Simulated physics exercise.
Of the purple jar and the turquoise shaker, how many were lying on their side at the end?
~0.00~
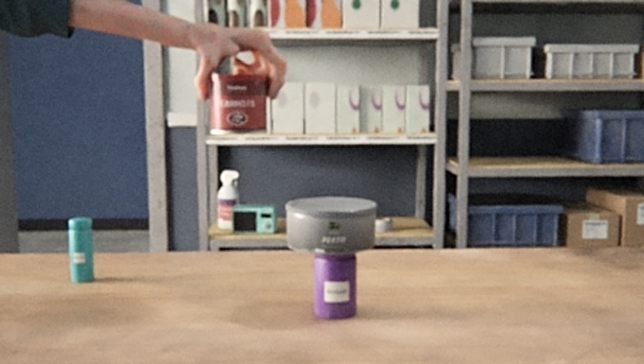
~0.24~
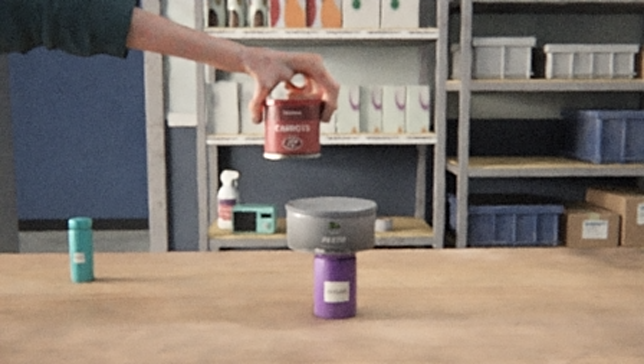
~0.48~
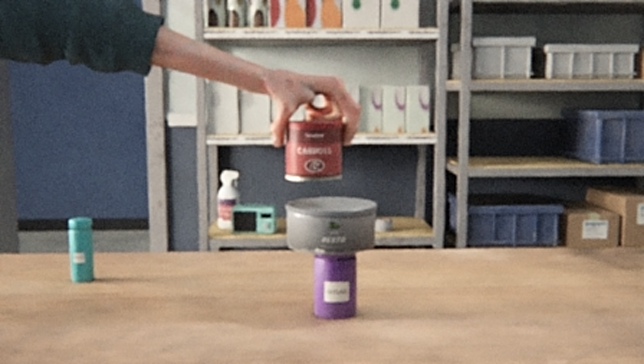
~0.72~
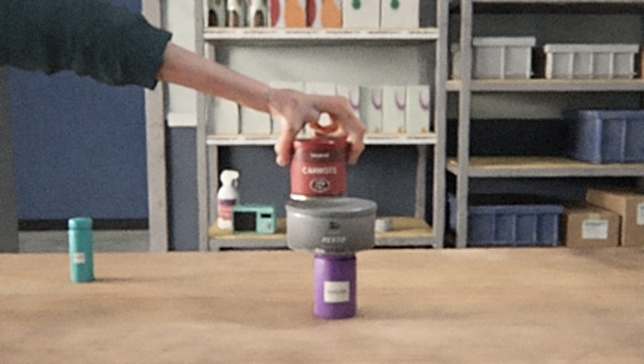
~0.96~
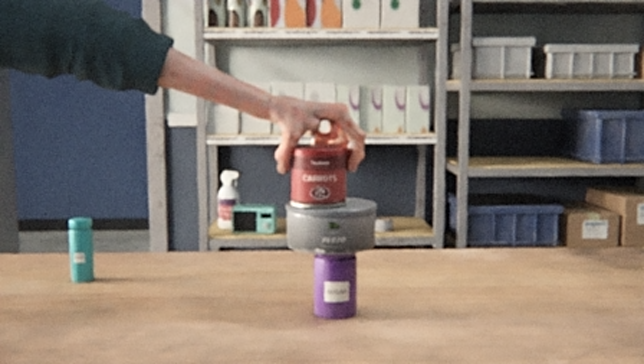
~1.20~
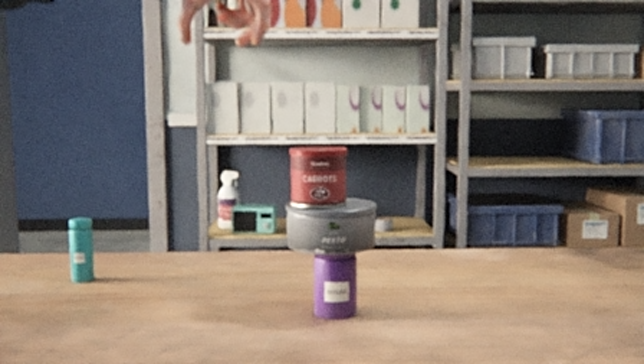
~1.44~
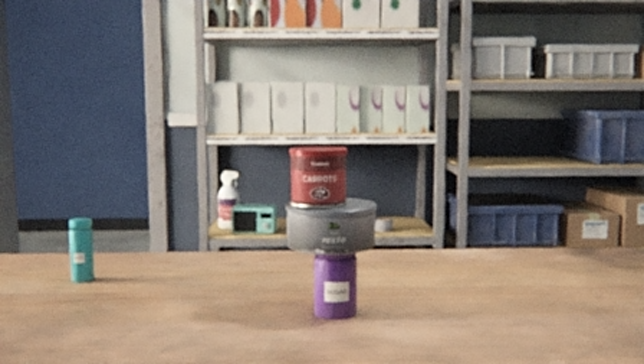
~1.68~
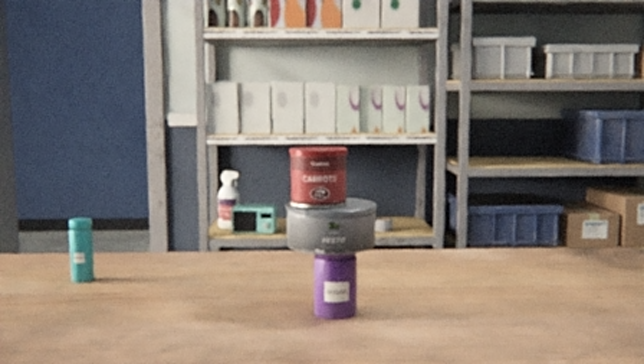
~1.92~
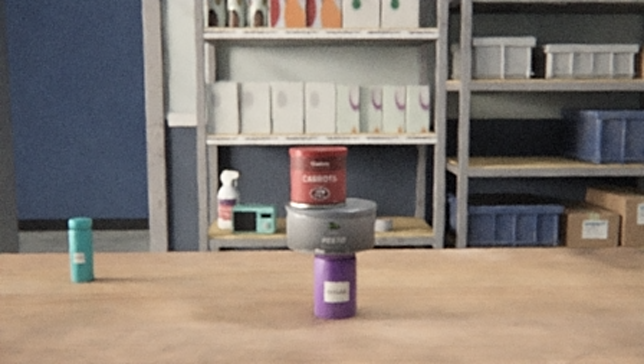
None of them were lying on their side, as the purple jar and the turquoise shaker were both still upright at the end.
